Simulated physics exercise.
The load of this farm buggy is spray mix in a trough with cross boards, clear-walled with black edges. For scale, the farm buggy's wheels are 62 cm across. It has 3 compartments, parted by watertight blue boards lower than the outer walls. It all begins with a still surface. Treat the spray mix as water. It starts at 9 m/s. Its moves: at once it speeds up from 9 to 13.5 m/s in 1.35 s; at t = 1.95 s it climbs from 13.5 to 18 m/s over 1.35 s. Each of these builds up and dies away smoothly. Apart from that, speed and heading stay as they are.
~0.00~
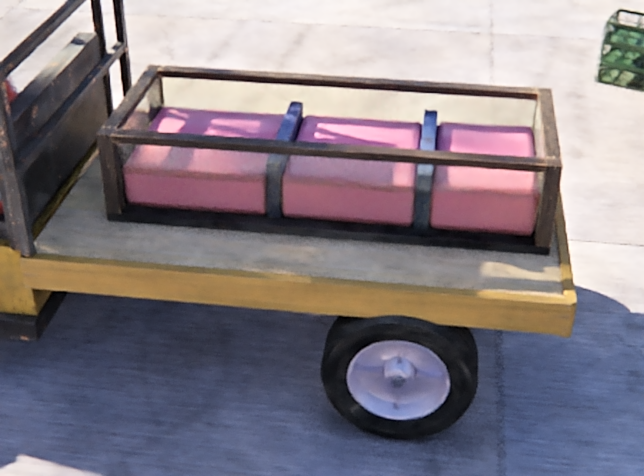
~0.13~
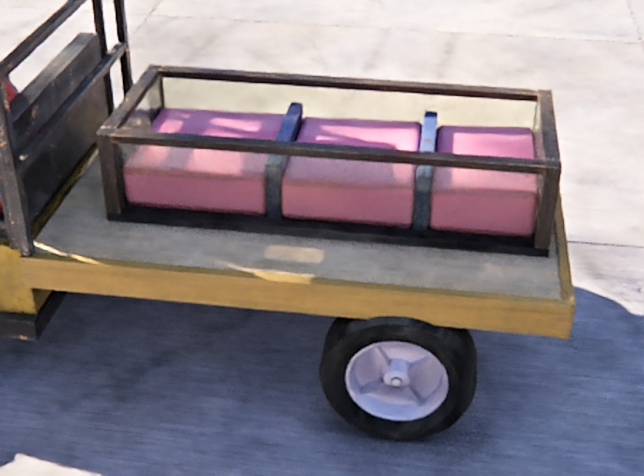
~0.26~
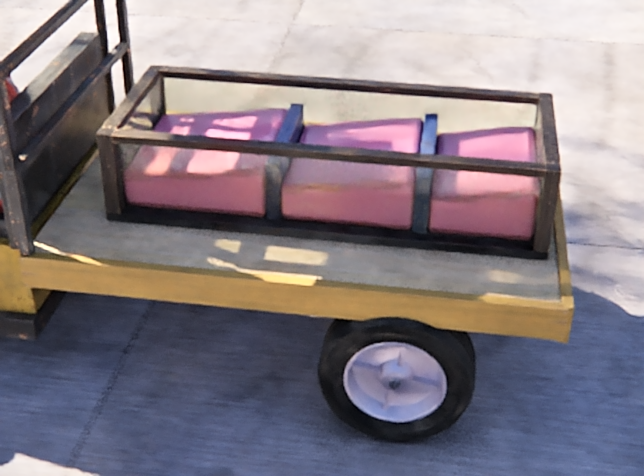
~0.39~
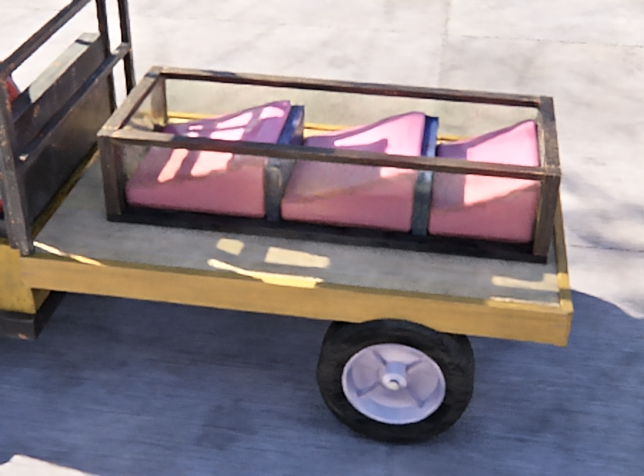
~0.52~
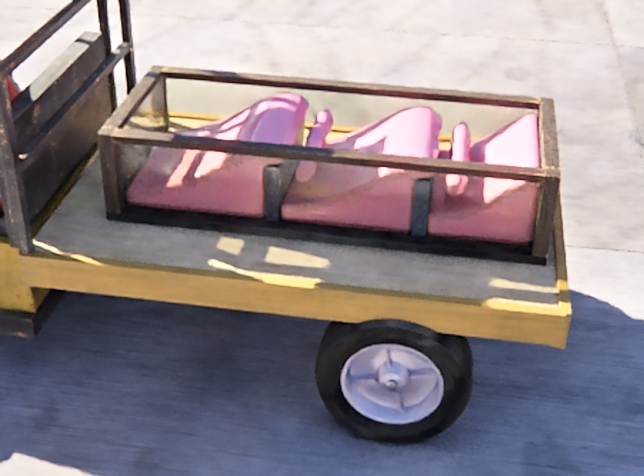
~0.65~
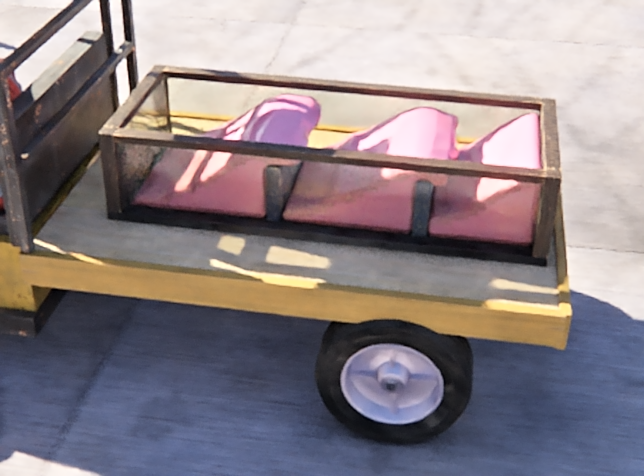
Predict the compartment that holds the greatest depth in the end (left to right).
The third compartment ends highest.
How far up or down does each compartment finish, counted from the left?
In cm: 9 down, 2 up, 5 up.
Then, 1.45 s in, the compartments hold 14, 19, 30 cm, left to right.
Then, 2.55 s in, the compartments hold 12, 20, 29 cm, left to right.
Then, 3.85 s in, the compartments hold 11, 19, 28 cm, left to right; the loss stands at 6 per cent, over the back.
Then, 6.28 s in, the compartments hold 11, 22, 25 cm, left to right; the loss stands at 6 per cent, over the back.
